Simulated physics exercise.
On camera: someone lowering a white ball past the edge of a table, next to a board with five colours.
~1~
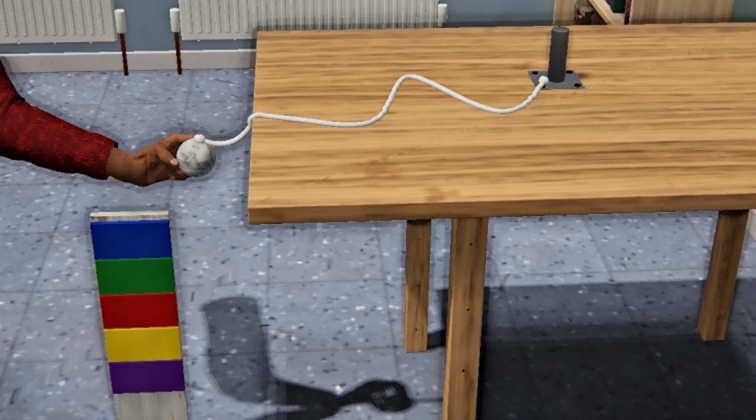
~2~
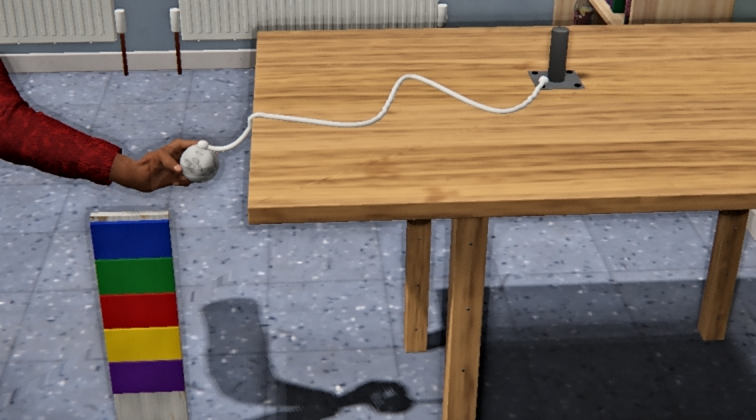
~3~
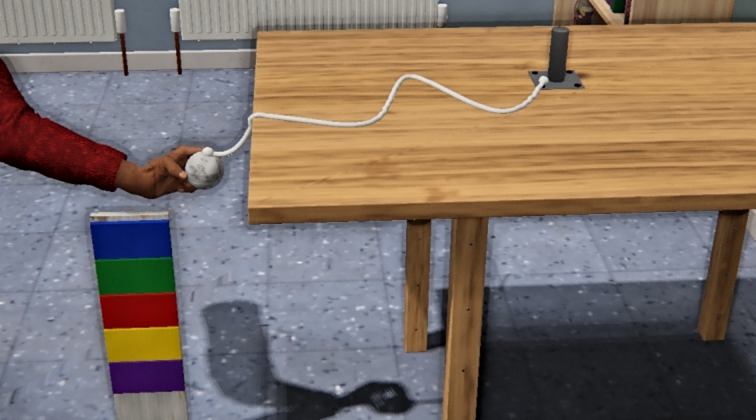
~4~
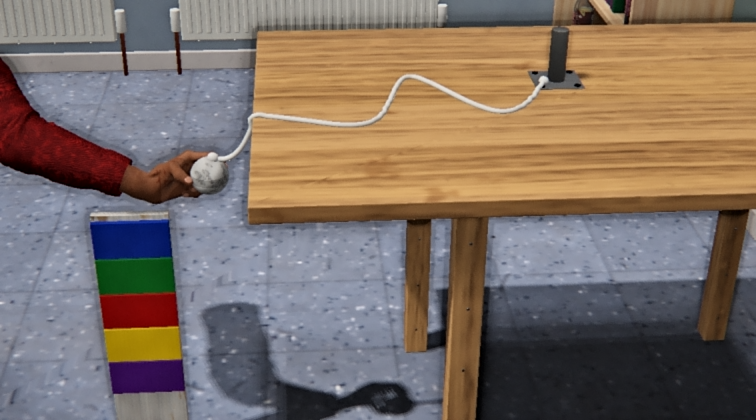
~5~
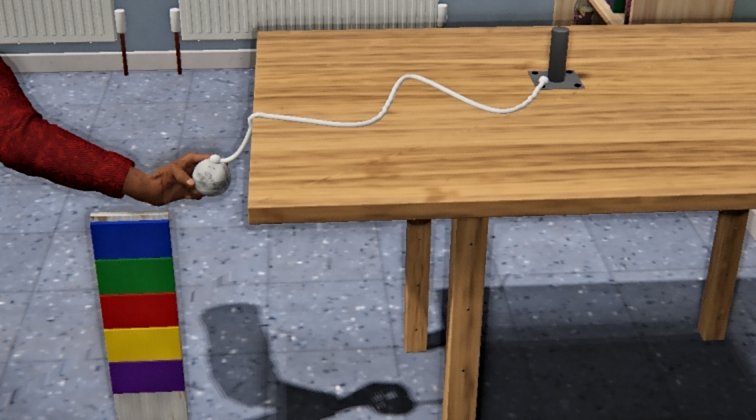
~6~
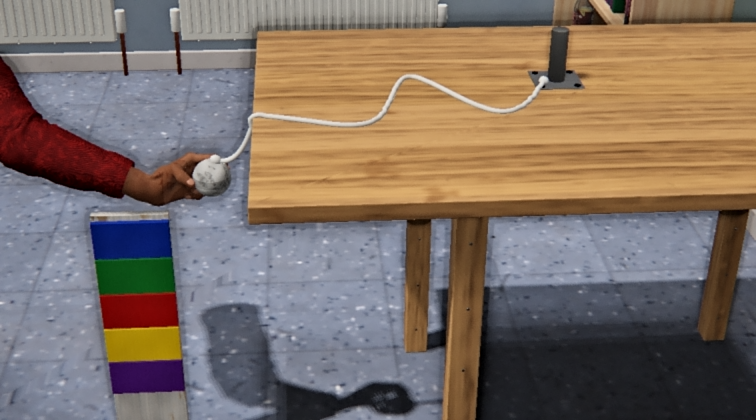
The clip opens on a hand in a red sleeve holding a white ball beside a wooden table, its cord winding across the top to a dark post, above a blue, green, red, yellow and purple striped board. The hand shifts the ball slightly right and down, then stays nearly still.
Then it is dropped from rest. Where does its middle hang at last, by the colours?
The yellow one.
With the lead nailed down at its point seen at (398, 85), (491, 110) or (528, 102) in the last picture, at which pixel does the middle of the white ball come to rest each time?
About (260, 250), (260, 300) and (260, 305).
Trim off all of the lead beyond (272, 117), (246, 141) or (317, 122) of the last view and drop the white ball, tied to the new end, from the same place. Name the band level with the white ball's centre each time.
Taking them in turn: Green; red; blue.
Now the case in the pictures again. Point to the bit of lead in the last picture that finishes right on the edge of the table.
It lies at about (388, 104).
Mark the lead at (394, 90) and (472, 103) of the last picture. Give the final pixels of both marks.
They go to (286, 104) and to (416, 93).
Soon after, ball near (252, 314); level with red.
After that, ball near (277, 322); level with yellow.
In the end, ball near (264, 329); level with yellow. The lead holds its middle at yellow.
